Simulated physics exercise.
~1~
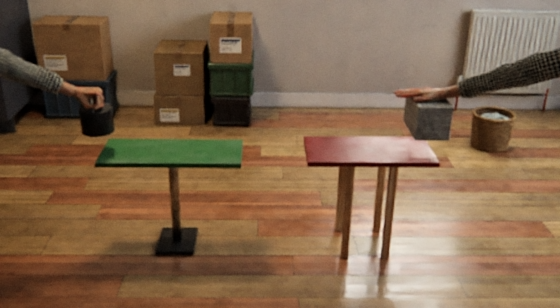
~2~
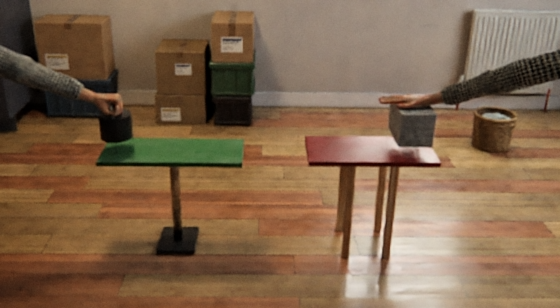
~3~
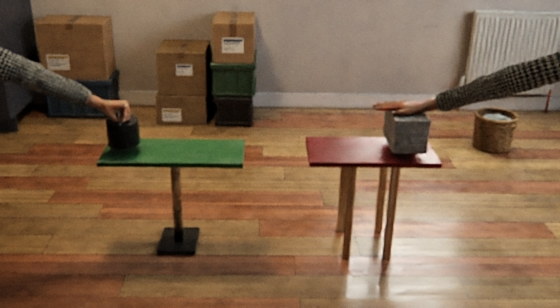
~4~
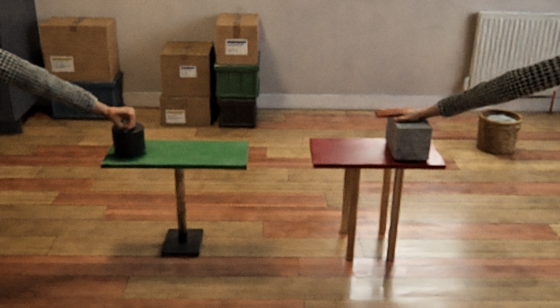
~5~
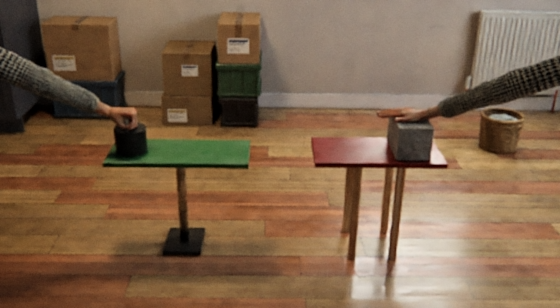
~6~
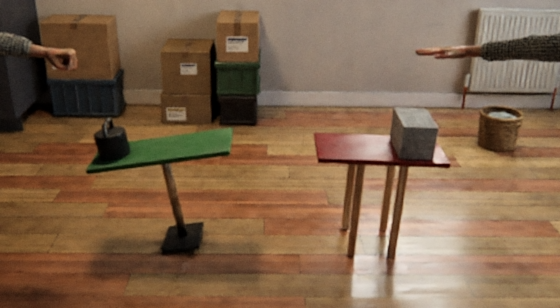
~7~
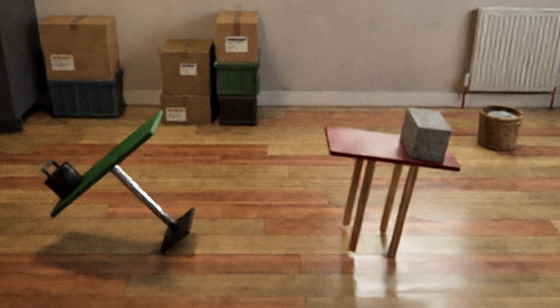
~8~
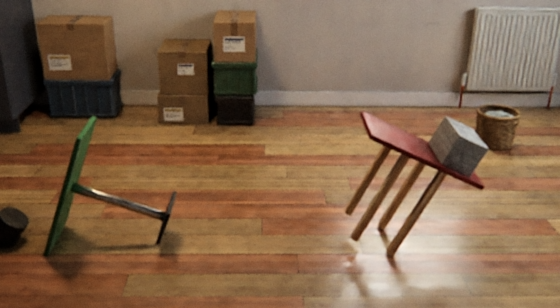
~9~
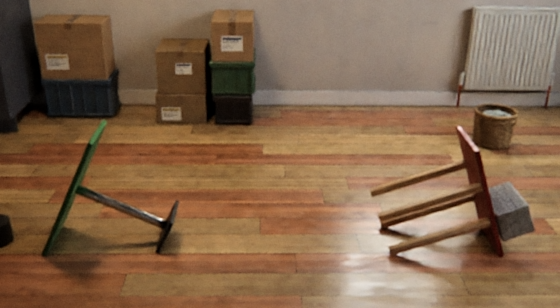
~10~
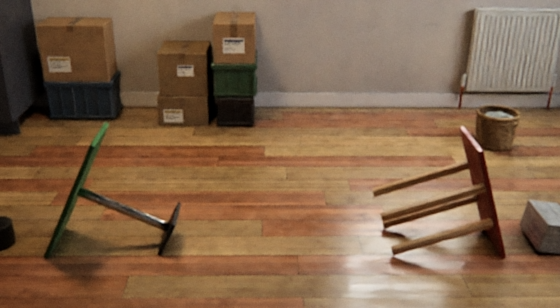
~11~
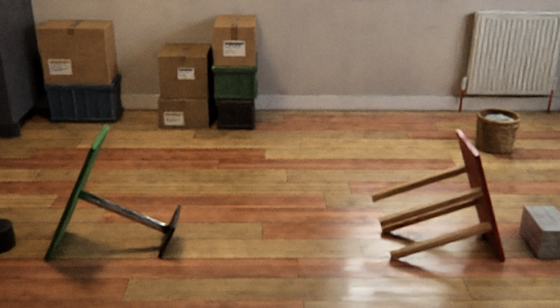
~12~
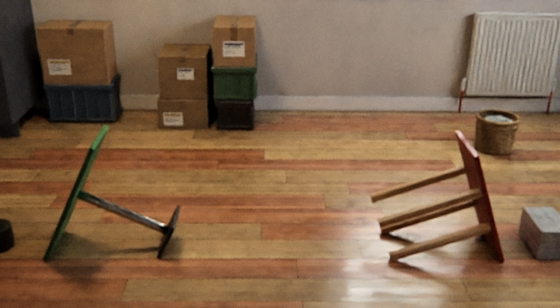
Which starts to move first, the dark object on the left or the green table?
The dark object on the left moves first, as a hand sets it down on the green table. The table starts to tip only after the hand lets go.
